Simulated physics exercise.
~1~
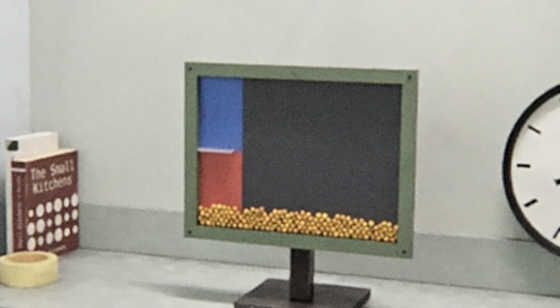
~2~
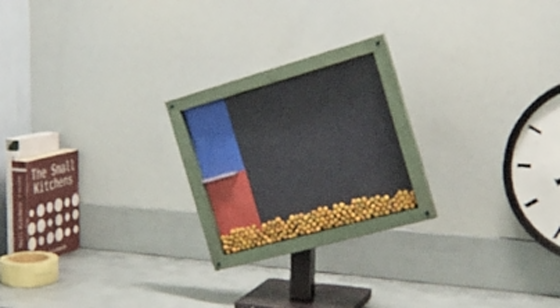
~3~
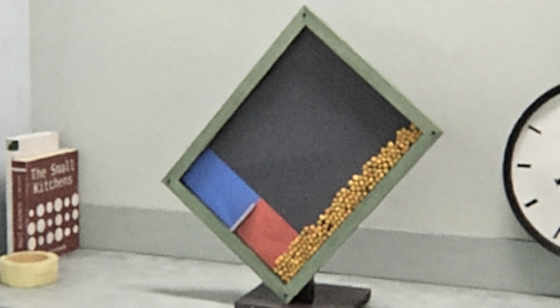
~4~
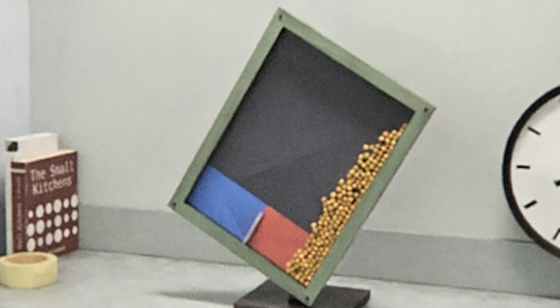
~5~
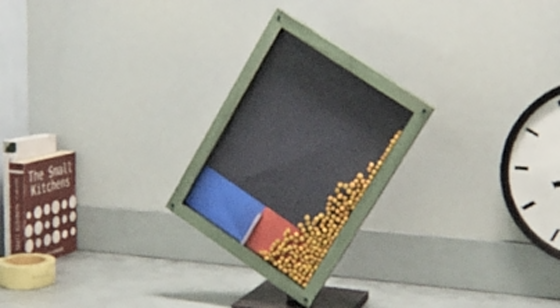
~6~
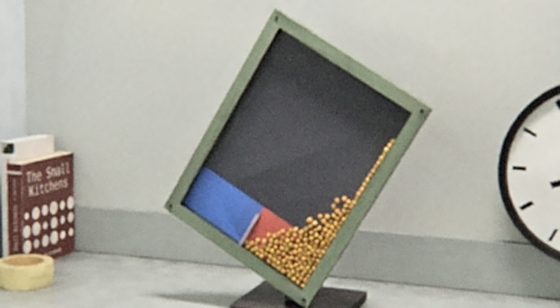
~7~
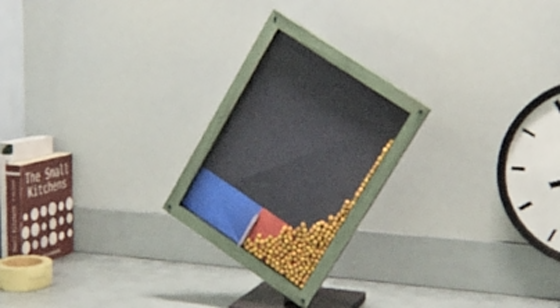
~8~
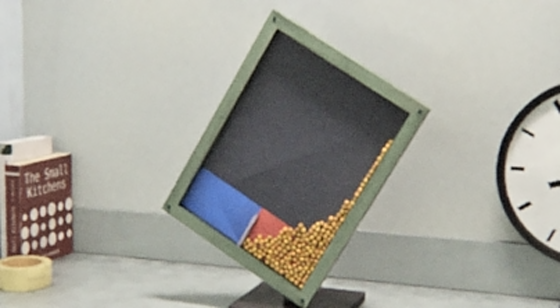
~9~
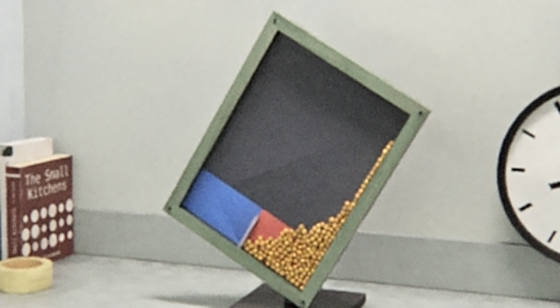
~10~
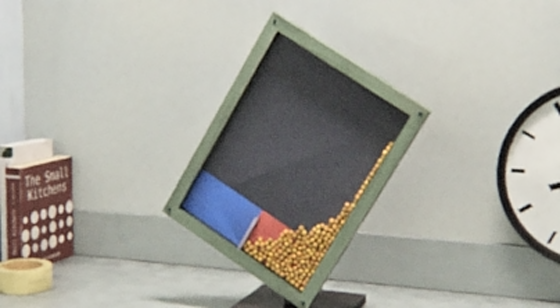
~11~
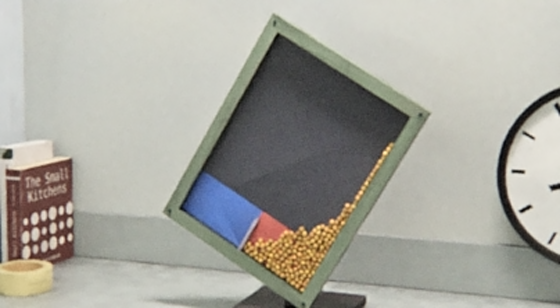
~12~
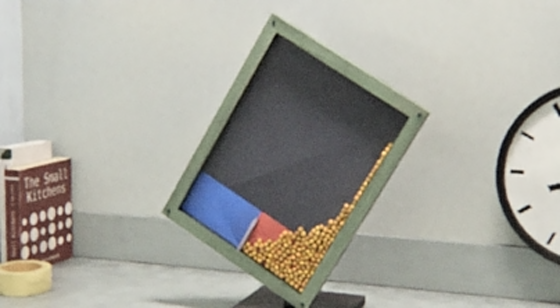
A green-framed case with a clear front stands upright on a dark stand, a shallow layer of small golden beads spread along its bottom beside a book, a roll of tape and a wall clock. The case tips anticlockwise, slowly at first and then steeply, carrying the beads up to the right along its side. It stops at a sharp tilt, with blue and red pockets now low on the left. The beads then slide back down and spill leftward over the red pocket. They settle in the lower corner, covering much of the red while the blue stays empty.
